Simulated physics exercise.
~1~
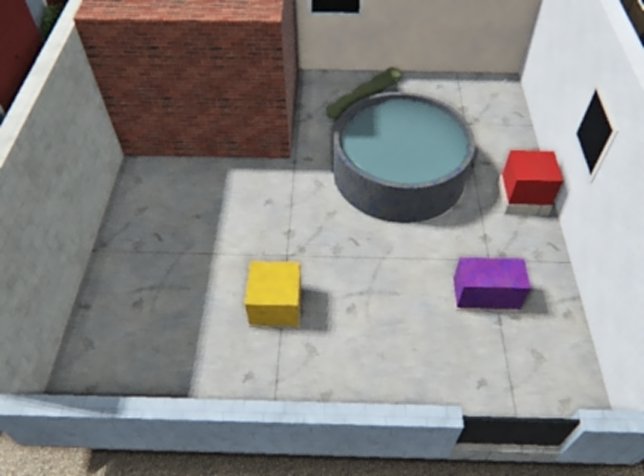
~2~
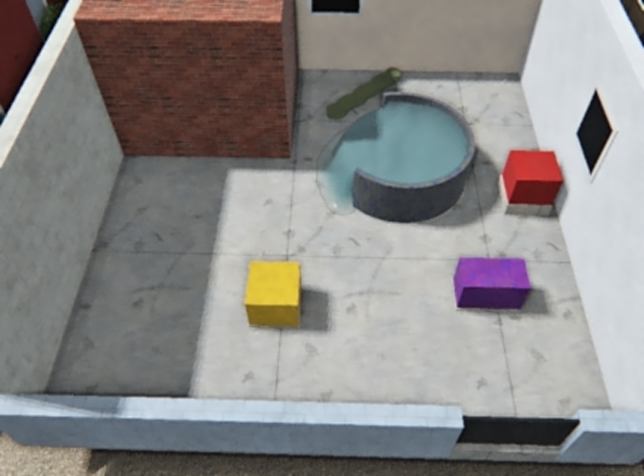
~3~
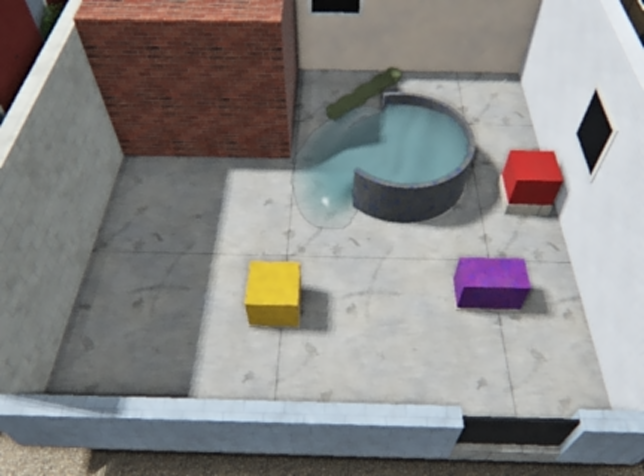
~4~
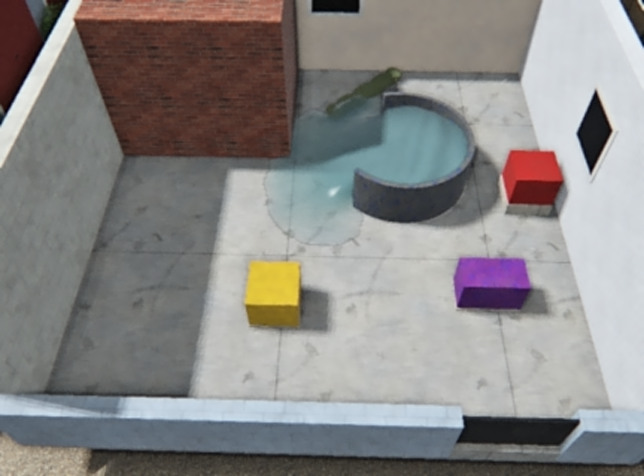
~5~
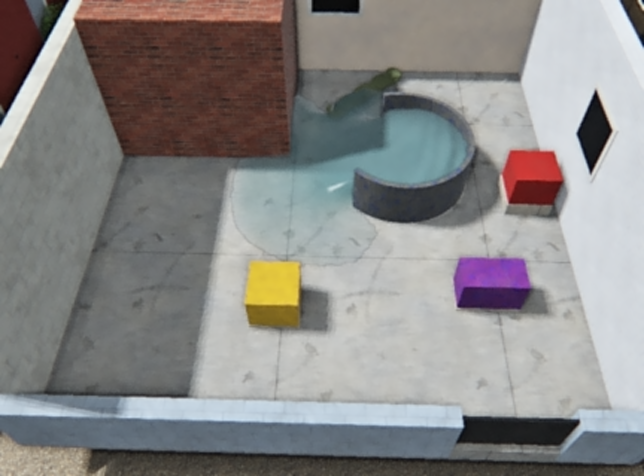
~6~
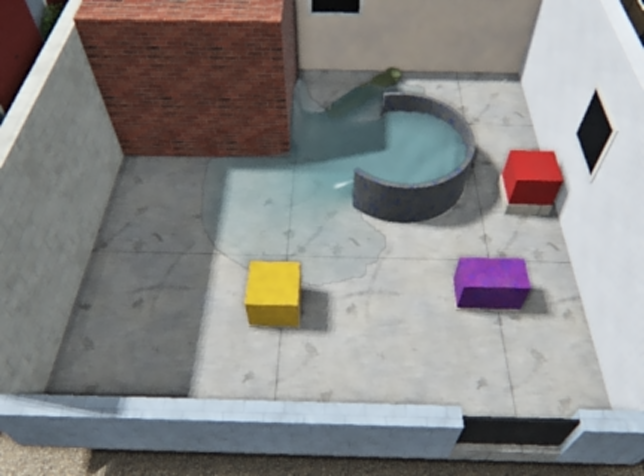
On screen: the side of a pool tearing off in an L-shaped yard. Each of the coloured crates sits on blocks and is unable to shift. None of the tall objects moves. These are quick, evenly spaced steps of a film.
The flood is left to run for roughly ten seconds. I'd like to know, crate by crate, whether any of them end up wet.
In the end the yellow crate is hit by the water, the purple crate is hit by the water, the red crate is spared.
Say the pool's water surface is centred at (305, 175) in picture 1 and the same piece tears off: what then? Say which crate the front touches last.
It is the red crate.
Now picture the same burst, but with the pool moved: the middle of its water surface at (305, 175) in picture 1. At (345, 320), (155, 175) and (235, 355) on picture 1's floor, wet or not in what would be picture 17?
As listed: Clear, wet, not flooded.
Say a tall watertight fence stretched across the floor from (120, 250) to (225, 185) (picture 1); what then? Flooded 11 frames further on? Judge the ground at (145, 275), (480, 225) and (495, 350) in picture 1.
Taking the three spots in order: Soaked, spared, spared.
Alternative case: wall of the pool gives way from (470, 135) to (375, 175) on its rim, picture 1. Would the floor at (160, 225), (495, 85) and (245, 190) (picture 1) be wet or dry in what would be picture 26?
Taken in turn, that's not reached, reached, and finally not reached.
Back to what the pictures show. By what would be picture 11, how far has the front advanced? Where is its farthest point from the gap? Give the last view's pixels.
The farthest wet point should be near (85, 273).
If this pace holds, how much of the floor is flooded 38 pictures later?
Roughly 90 percent, I'd say.
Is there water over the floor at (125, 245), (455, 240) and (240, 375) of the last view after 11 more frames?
First spot swamped, second spot clear, third spot clear.
A moment on, water covers 40 % of the floor; the yellow crate water round its plinth, the purple crate not reached, the red crate not reached.
Next, water covers 50 % of the floor; the yellow crate water round its plinth, the purple crate not reached, the red crate not reached.
Then, water covers 60 % of the floor; the yellow crate water round its plinth, the purple crate not reached, the red crate not reached.
Later, water covers 90 % of the floor; the yellow crate water round its plinth, the purple crate water round its plinth, the red crate water round its plinth.
In the end, water covers 100 % of the floor; the yellow crate was topped, the purple crate was topped, the red crate stayed above the water.
